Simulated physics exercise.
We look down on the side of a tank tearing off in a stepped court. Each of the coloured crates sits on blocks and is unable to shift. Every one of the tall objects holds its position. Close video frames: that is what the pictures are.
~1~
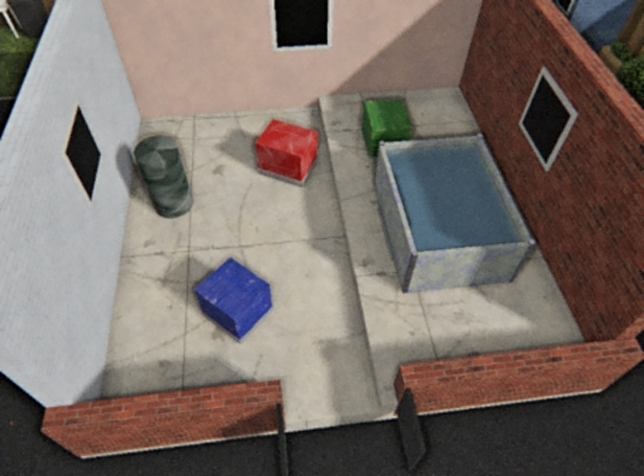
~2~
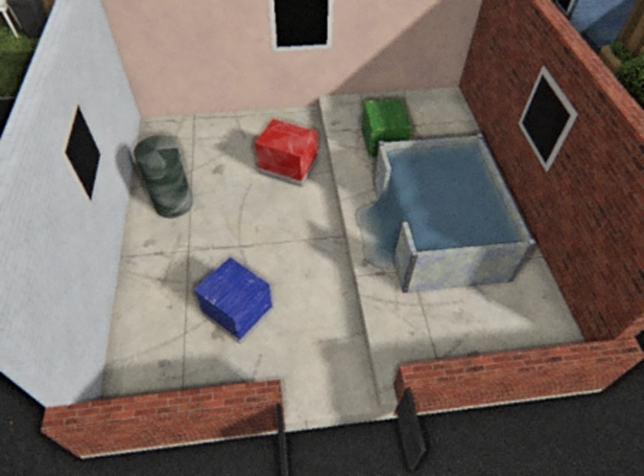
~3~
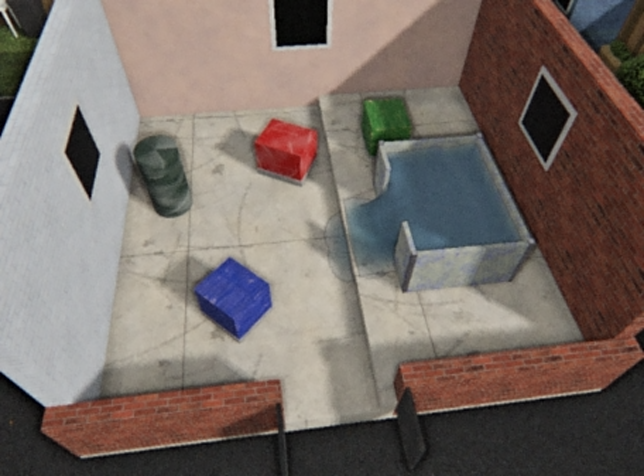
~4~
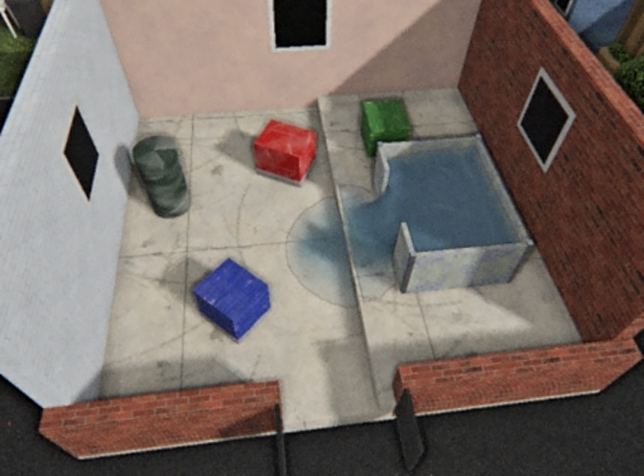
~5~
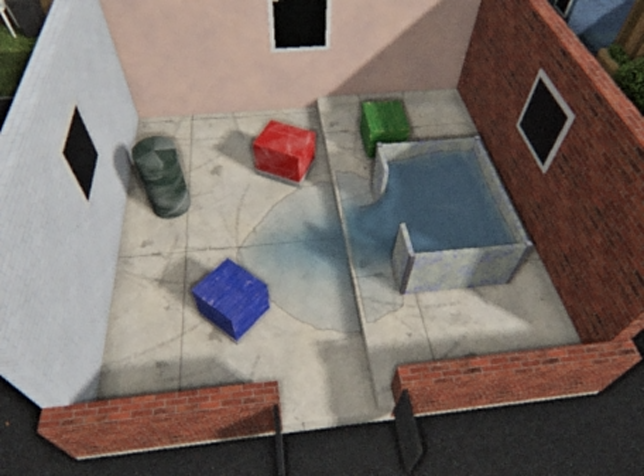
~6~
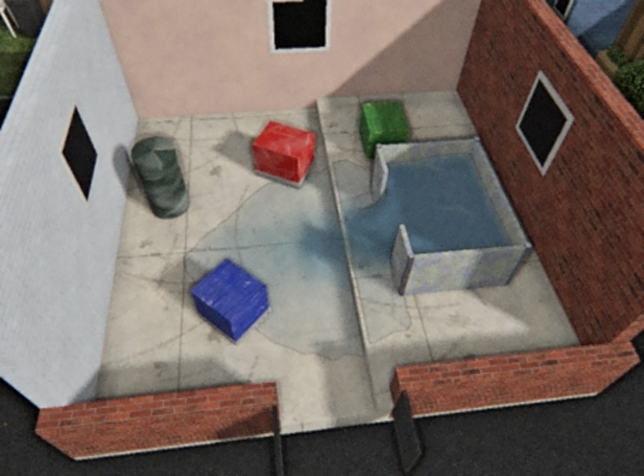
In a walled court with a low step, a tank of water stands whole among red, green and blue crates and a dark green upright object. Its left side opens and water pours out, crosses the step, then spreads leftward in a widening sheet between the unmoving red and blue crates.
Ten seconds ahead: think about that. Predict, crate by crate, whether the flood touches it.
My prediction: The green crate remains untouched; the red crate is touched; the blue crate is touched.
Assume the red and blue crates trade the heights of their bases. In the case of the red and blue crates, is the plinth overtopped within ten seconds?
The red crate is reached and the blue crate is reached.
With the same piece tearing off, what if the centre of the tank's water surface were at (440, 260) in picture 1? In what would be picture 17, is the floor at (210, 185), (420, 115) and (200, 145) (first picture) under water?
Submerged, untouched, submerged.
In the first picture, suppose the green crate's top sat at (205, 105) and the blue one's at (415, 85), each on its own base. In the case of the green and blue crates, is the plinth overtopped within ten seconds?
Green crate: Overtopped; blue crate: Not reached.
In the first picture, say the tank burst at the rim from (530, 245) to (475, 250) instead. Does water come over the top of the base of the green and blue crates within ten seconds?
In that case the green crate is flooded and the blue crate is flooded.
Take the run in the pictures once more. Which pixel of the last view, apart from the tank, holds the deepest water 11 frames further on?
Roughly (122, 231).
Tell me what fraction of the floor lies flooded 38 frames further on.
My best guess is some 65 %.
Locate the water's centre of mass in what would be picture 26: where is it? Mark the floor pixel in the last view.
The balance point is around (276, 241).
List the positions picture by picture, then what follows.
In the first picture, the tank at (449, 194) is whole and still.
In the second picture, water pours out at (393, 221) and has run to (362, 212).
In the third picture, the front is at (331, 230), out from the gap at (393, 222).
In the fourth picture, water pours out at (391, 224) and has run to (293, 264).
In the fifth picture, the front is at (245, 249), out from the gap at (391, 225).
In the sixth picture, water pours out at (390, 225) and has run to (194, 257).
A moment on, water covers 35 % of the floor; the green crate water round its plinth, the red crate water round its plinth, the blue crate water round its plinth.
Next, water covers 50 % of the floor; the green crate water round its plinth, the red crate water round its plinth, the blue crate water round its plinth.
Then, water covers 60 % of the floor; the green crate water round its plinth, the red crate water round its plinth, the blue crate water round its plinth.
Later, water covers 65 % of the floor; the green crate water round its plinth, the red crate water round its plinth, the blue crate water round its plinth.
In the end, water covers 65 % of the floor; the green crate stayed above the water, the red crate was topped, the blue crate was topped.
